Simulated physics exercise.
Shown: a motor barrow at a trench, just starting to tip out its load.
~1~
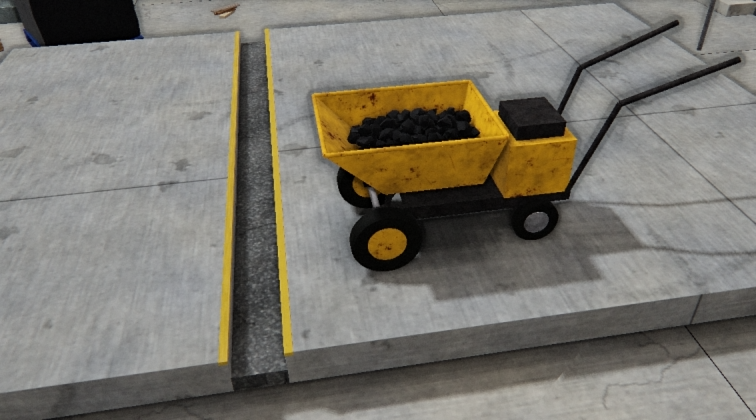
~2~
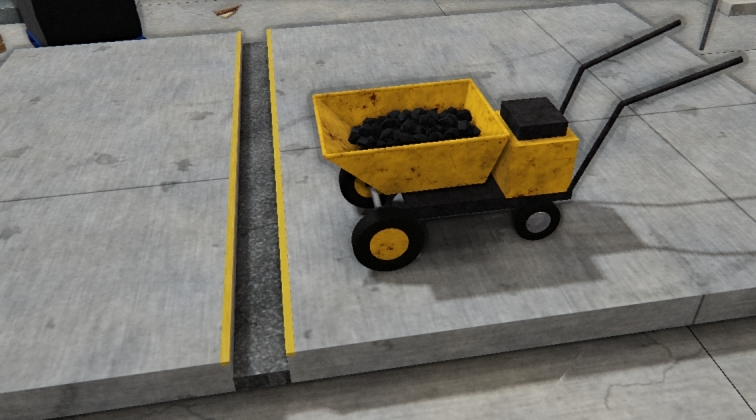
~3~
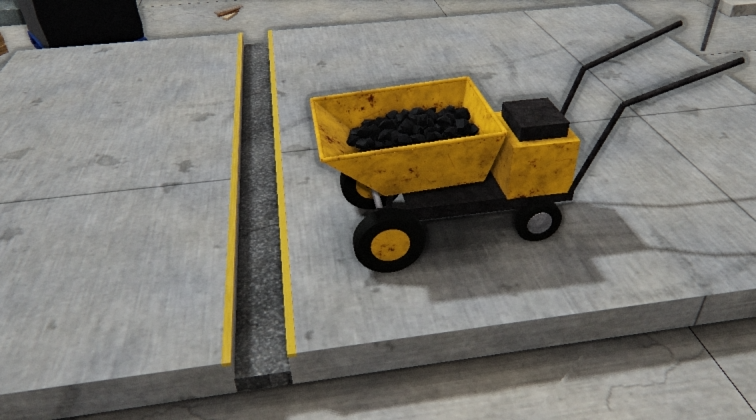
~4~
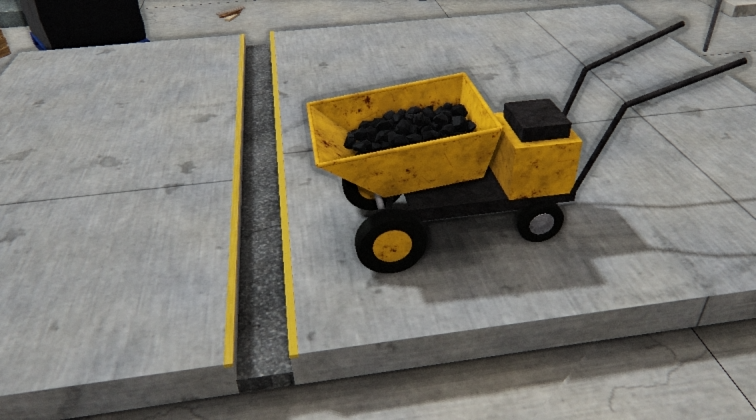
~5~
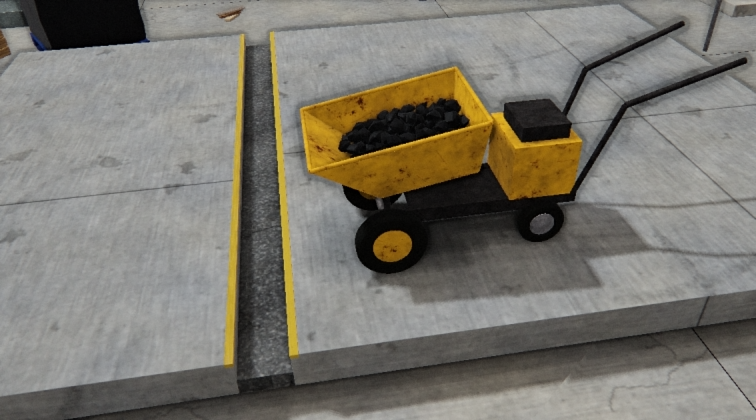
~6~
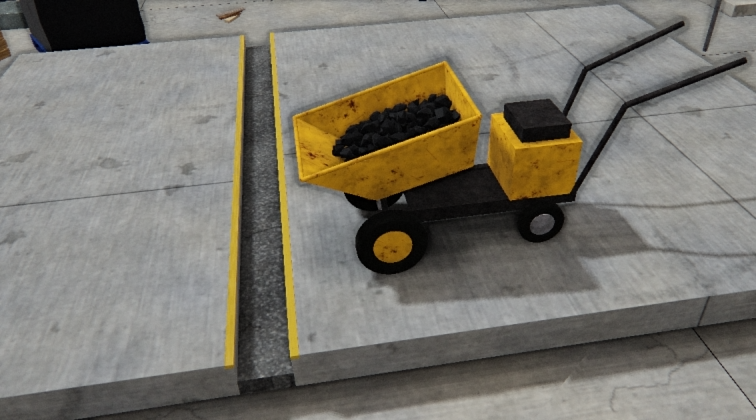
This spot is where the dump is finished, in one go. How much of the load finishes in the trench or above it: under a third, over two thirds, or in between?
In between, a third to two thirds.
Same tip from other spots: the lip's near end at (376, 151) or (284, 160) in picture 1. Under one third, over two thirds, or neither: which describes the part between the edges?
At the first place the answer is one to two thirds, and at the second it is below one third.
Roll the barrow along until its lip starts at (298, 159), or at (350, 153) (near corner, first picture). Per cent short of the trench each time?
It comes out near 0 in a hundred for the first and near 0 in a hundred for the second.
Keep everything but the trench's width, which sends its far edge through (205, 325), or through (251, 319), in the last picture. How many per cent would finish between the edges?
In turn 80 and 30 in a hundred.
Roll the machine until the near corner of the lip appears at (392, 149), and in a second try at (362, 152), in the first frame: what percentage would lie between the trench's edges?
You'd see around 30 per cent the first time and around 60 per cent the second.
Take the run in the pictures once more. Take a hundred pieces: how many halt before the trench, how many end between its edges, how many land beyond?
Approximate split: Short 0 percent, between 55 percent, beyond 10 percent.
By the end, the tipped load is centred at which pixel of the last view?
(256, 259).
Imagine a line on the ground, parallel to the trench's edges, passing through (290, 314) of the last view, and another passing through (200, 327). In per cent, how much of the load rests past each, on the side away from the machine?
Around 70 per cent for the first, and 0 per cent for the second.
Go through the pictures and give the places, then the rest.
Lip of the skip at (325, 156), level; top of the load at (416, 132), lumps of coal; first edge of the trench at (286, 310); far edge at (225, 318), the trench under half as wide as the skip, and about half as deep as wide, in the first frame.
Lip of the skip at (326, 157), level; top of the load at (417, 132), in the second frame.
Lip of the skip at (323, 161), tipped barely; top of the load at (429, 132), in the third frame.
Lip of the skip at (318, 166), tipped a little; top of the load at (426, 131), in the fourth frame.
Lip of the skip at (311, 172), tipped a little; top of the load at (441, 127), in the fifth frame.
Lip of the skip at (302, 180), tipped clearly; top of the load at (432, 124); first edge of the trench at (292, 314); far edge at (231, 322), in the sixth frame.
Soon after the last picture, skip tipped steeply; all in the skip.
A little later, skip tipped right over; about two thirds in the skip; about a quarter in or heaped over the trench; a stray few beyond it.
Later still, skip tipped right over; about a third in the skip; about half in or heaped over the trench; a small part beyond it.
At rest, skip tipped right over; about a third in the skip; about half in or heaped over the trench; a small part beyond it.
